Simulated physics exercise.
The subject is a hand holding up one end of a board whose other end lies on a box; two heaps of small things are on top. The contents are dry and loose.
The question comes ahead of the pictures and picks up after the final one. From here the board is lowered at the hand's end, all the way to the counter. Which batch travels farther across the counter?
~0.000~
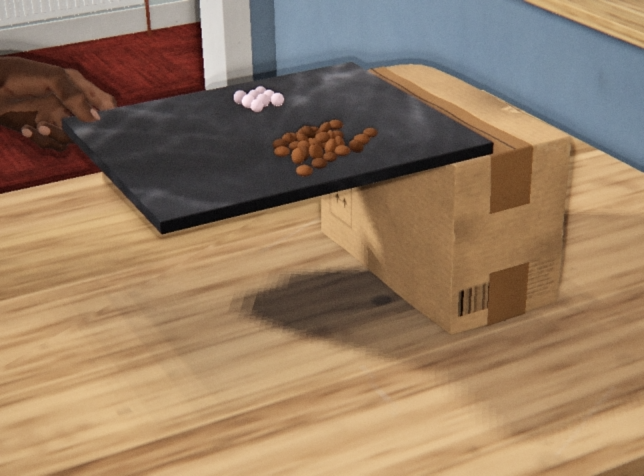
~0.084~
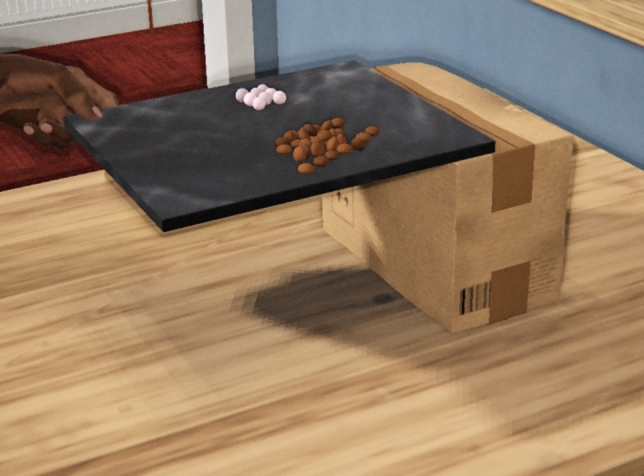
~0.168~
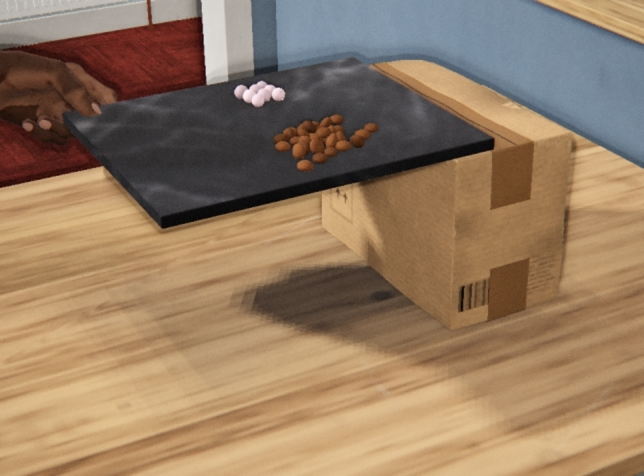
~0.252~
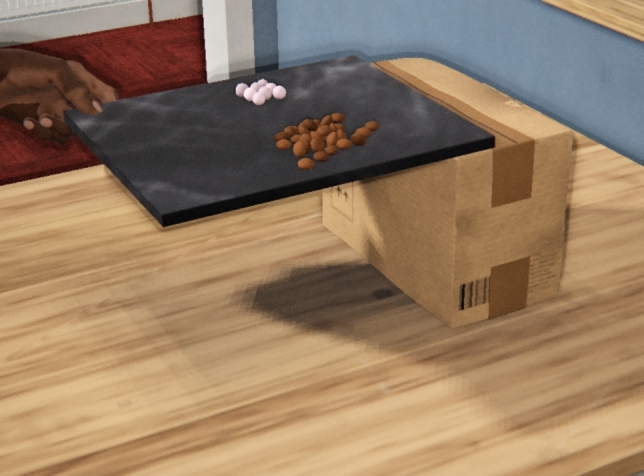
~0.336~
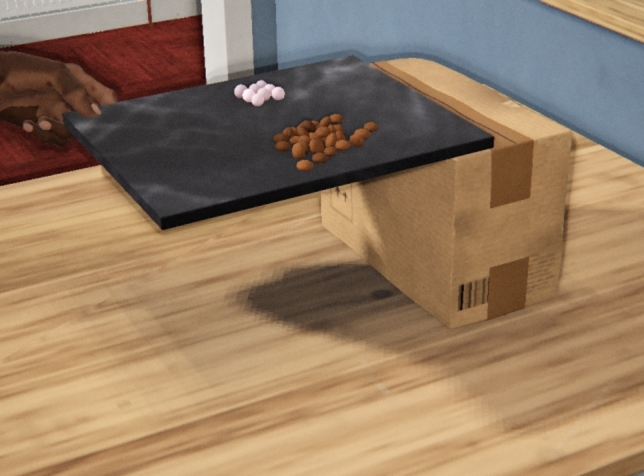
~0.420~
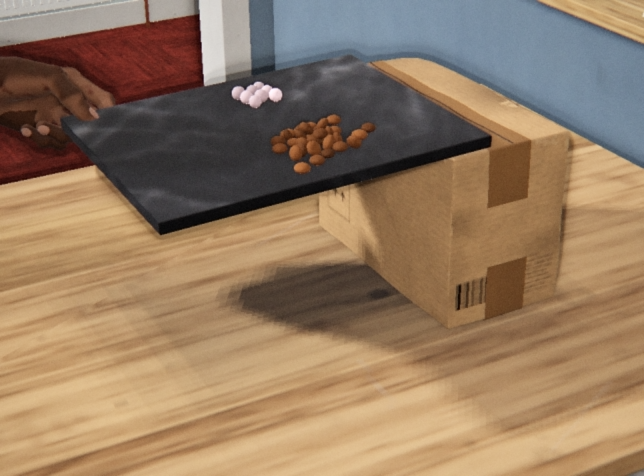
Lab note: The farthest one outdistances the other.
By 1.01 s, board sloping at 16°; near batch every one still on the board; far batch every one still on the board.
By 1.65 s, board sloping at 34°; near batch the larger part still on the board; far batch mostly one to two board lengths out.
By 2.40 s, board resting at 41°; near batch mostly less than half a board's length out; far batch mostly more than two board lengths out, roughly a quarter gone off the counter.
When it is over (3.0 s), board resting at 41°; near batch mostly less than half a board's length out; far batch mostly more than two board lengths out, the larger part gone off the counter; the far batch has gone farther.
